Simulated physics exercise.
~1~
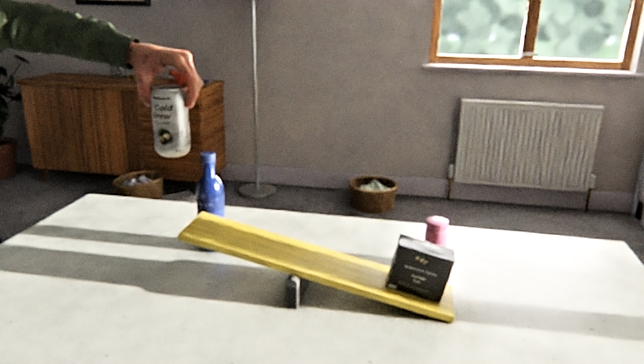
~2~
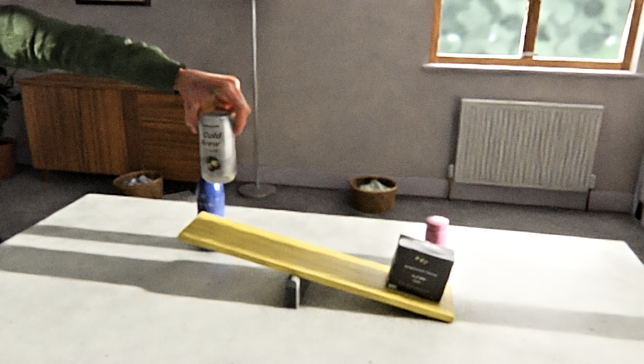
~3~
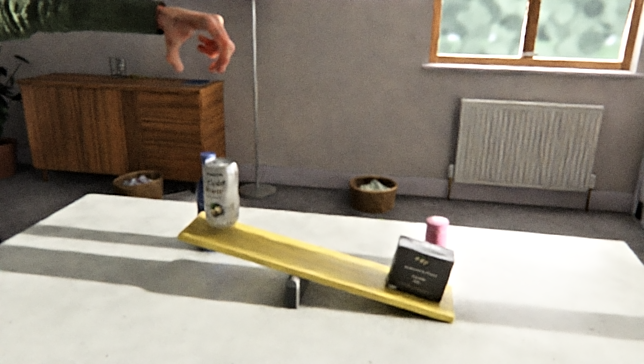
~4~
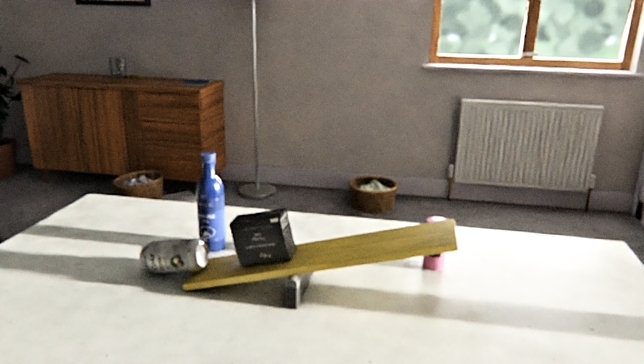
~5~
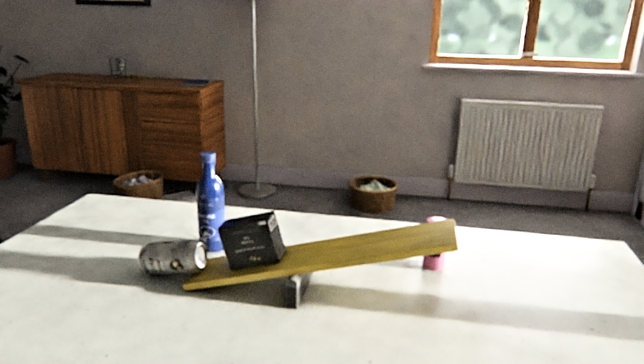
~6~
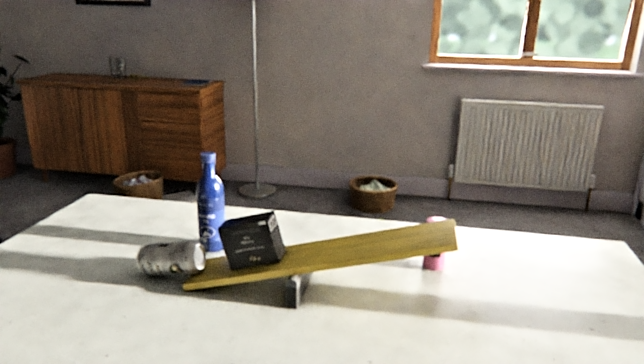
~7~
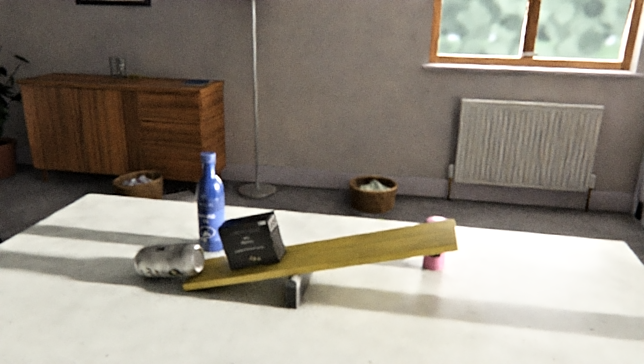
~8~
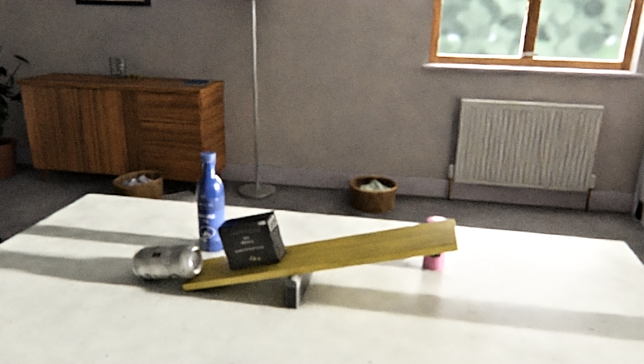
On a white table, a hand drops a can that tips the seesaw, toppling a box.
